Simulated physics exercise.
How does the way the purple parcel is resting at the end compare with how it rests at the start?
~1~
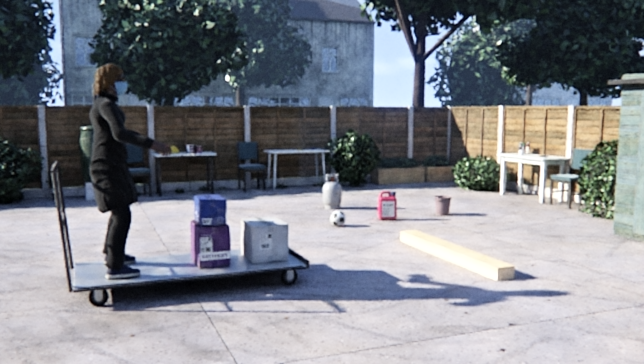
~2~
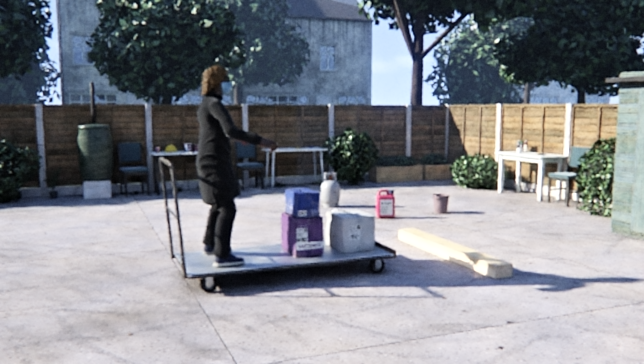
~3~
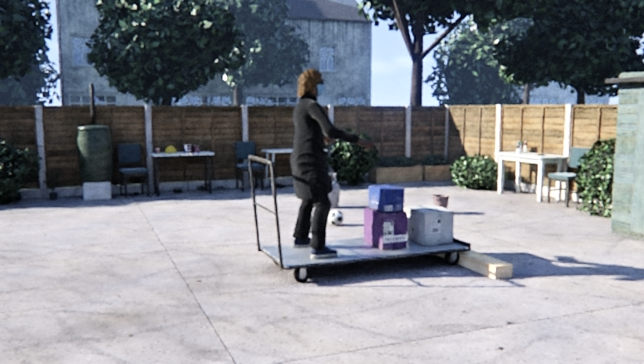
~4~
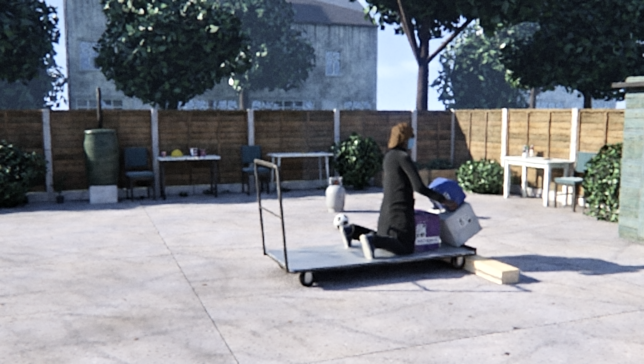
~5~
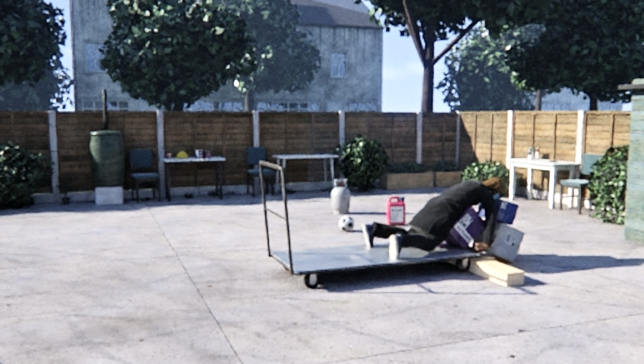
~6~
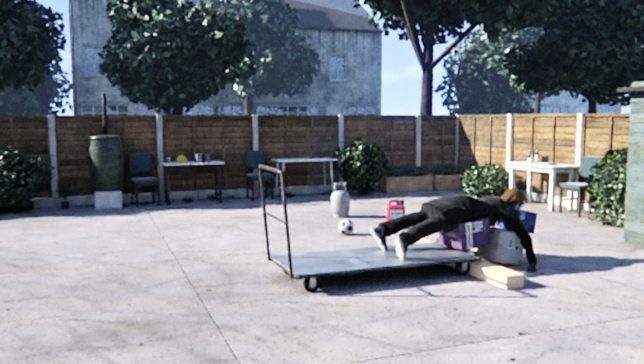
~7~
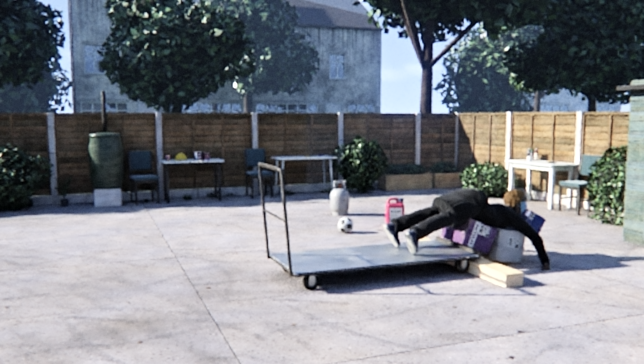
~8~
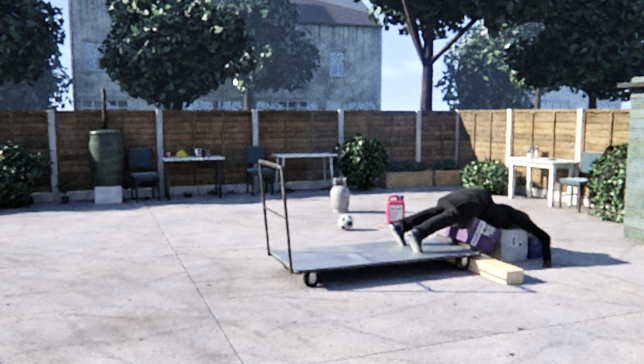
At the start the purple parcel stands upright on the trolley, but by the end it is lying on its side.
